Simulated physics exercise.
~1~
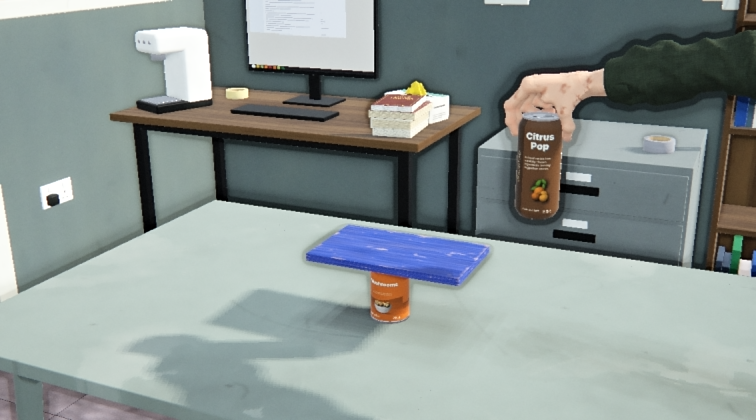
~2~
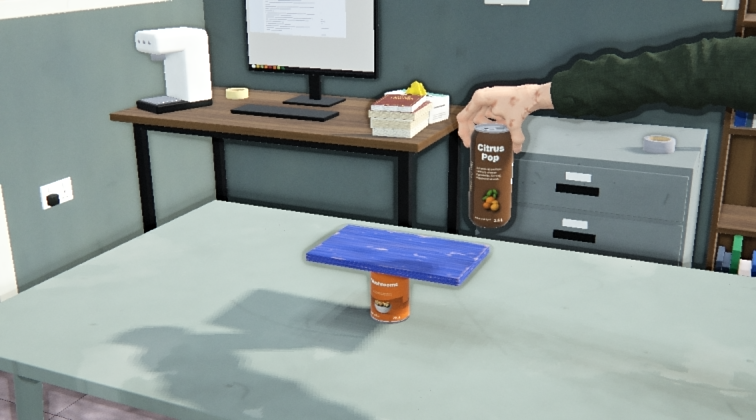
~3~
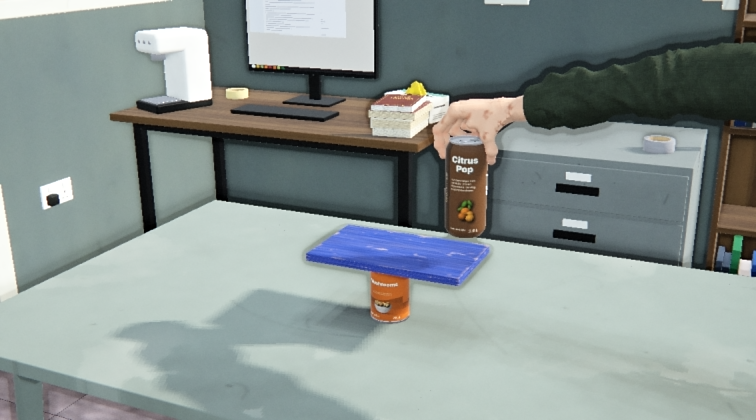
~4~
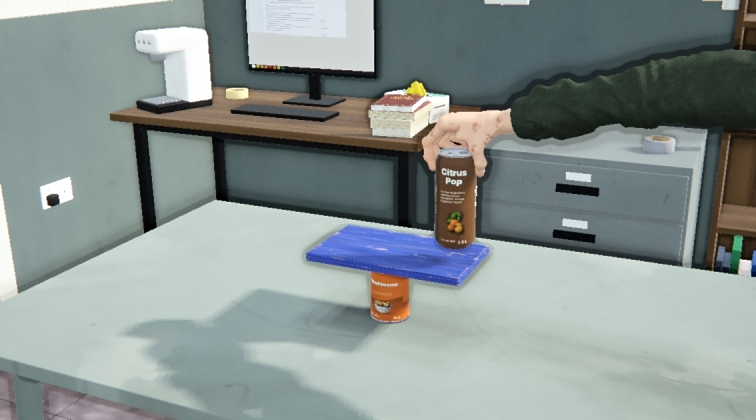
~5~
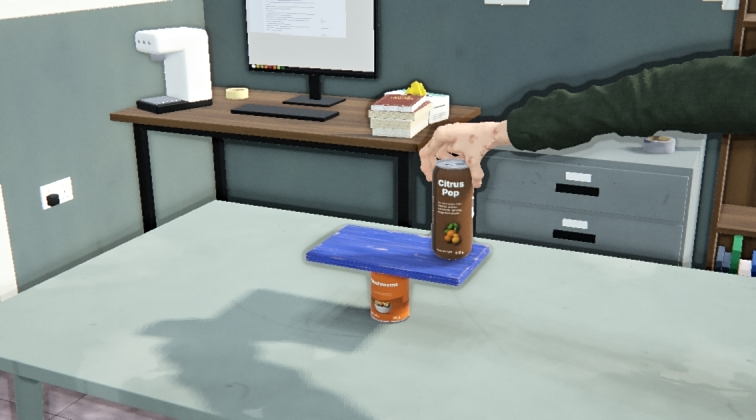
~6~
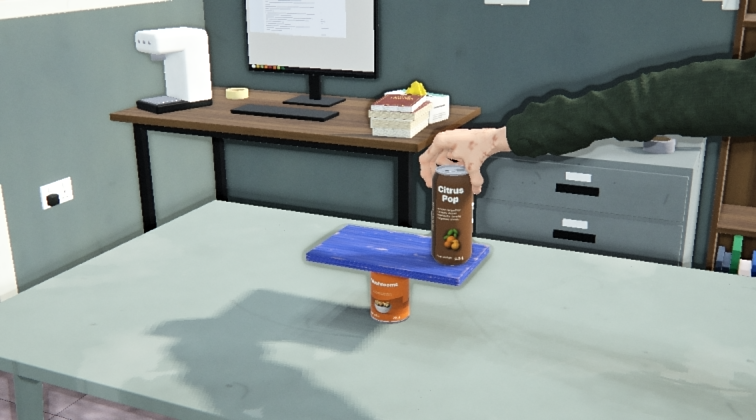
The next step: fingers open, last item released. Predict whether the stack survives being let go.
Prediction: It falls over.
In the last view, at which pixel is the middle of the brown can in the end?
End position in the final view: Approximately (511, 330).
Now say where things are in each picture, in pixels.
In the first frame, coming down; brown can (539, 166); orange tin (390, 286).
In the second frame, coming down; brown can (491, 176); orange tin (390, 286).
In the third frame, coming down; brown can (466, 187); orange tin (390, 286).
In the fourth frame, coming down; brown can (455, 199); orange tin (390, 286).
In the fifth frame, coming down; brown can (452, 210); orange tin (390, 286).
In the sixth frame, in place under the hand; brown can (452, 216); orange tin (390, 286).
Then, 0.40 s on from there, brown can now fallen; blue board turned 60° from how it was put.
Then, 0.60 s on from there, blue board turned 68° from how it was put.
In the end, fallen, brown can; toppled in the stack, blue board; orange tin unmoved. At the end, from the last picture's camera, brown can near (511, 330). The stack loses its balance.
